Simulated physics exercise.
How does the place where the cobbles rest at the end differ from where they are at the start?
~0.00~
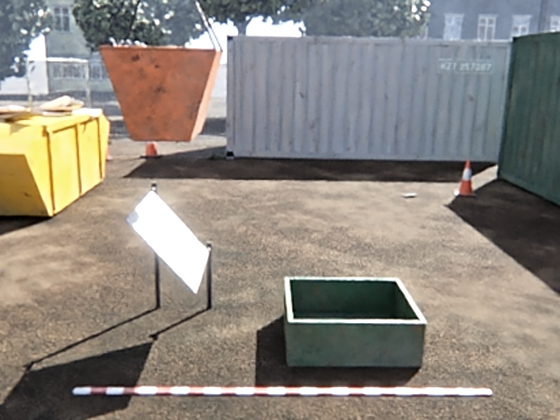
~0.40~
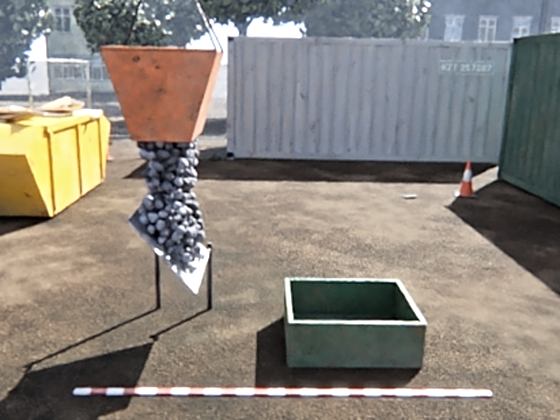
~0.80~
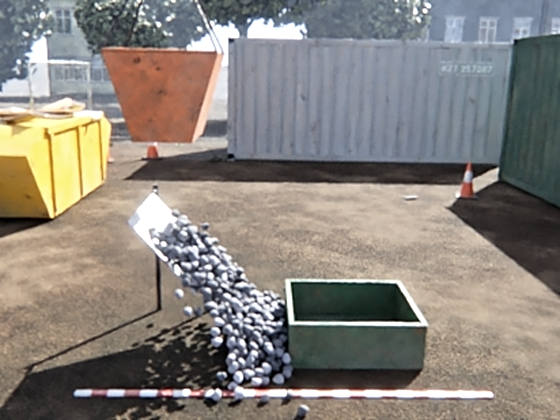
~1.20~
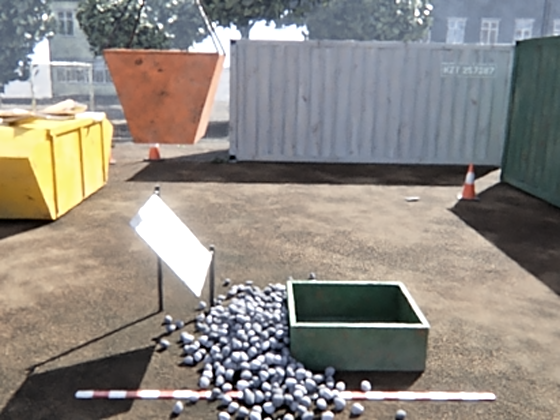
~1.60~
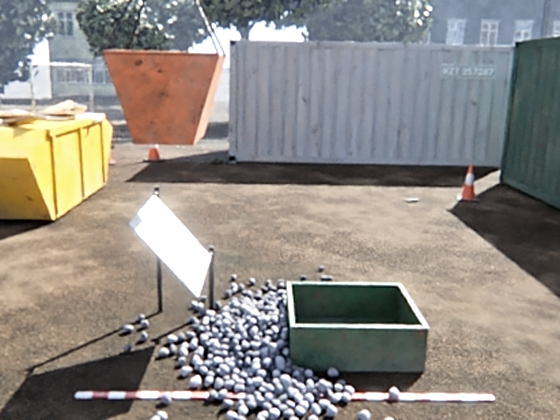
At the start the cobbles are out of sight inside the orange skip hanging at the upper left. At the end they lie spread in a heap on the ground, mostly to the left of the green bin, with a few beside it.
